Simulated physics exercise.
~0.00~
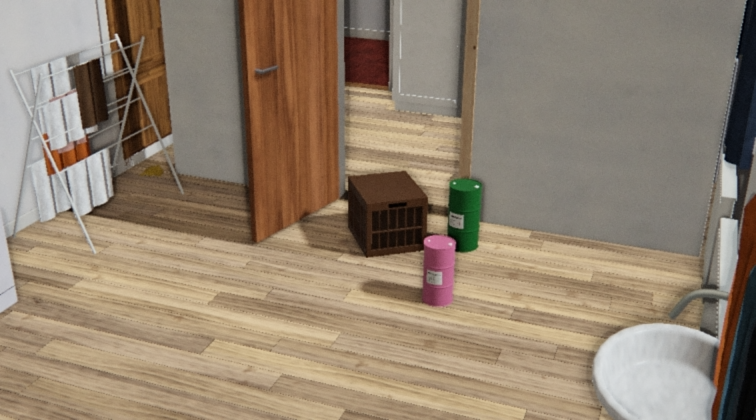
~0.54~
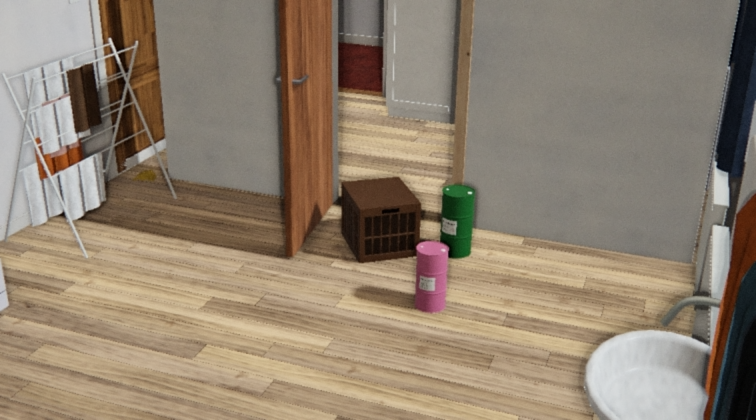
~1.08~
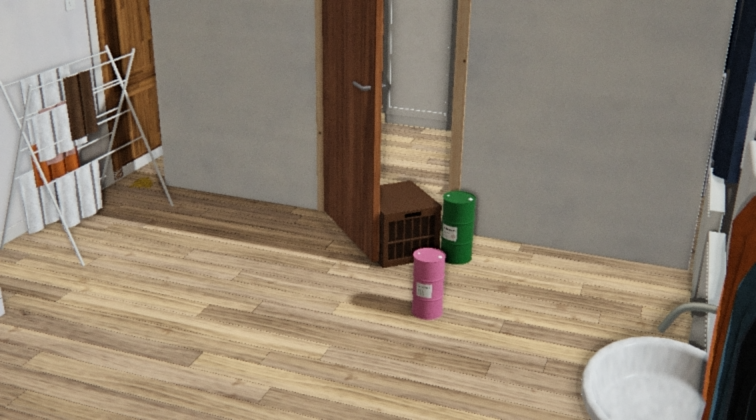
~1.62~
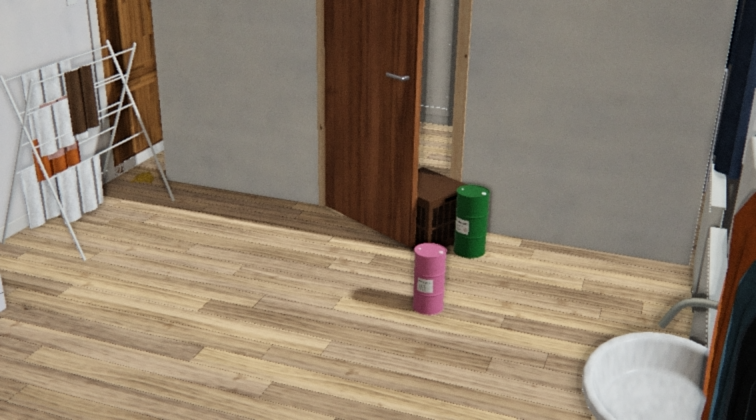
The clip opens on a wooden door standing wide open in a grey-walled room, with a brown crate in the doorway, an upright green canister beside it and a pink canister nearer the viewer. The door swings steadily toward closing, its free edge moving to the right, with nobody in sight. It reaches the crate, which begins to shift right. As the door keeps swinging, the crate moves farther right and the green canister shifts slightly, staying upright. At the end the door remains partly open, partly hiding the crate, while the pink canister stands where it began.
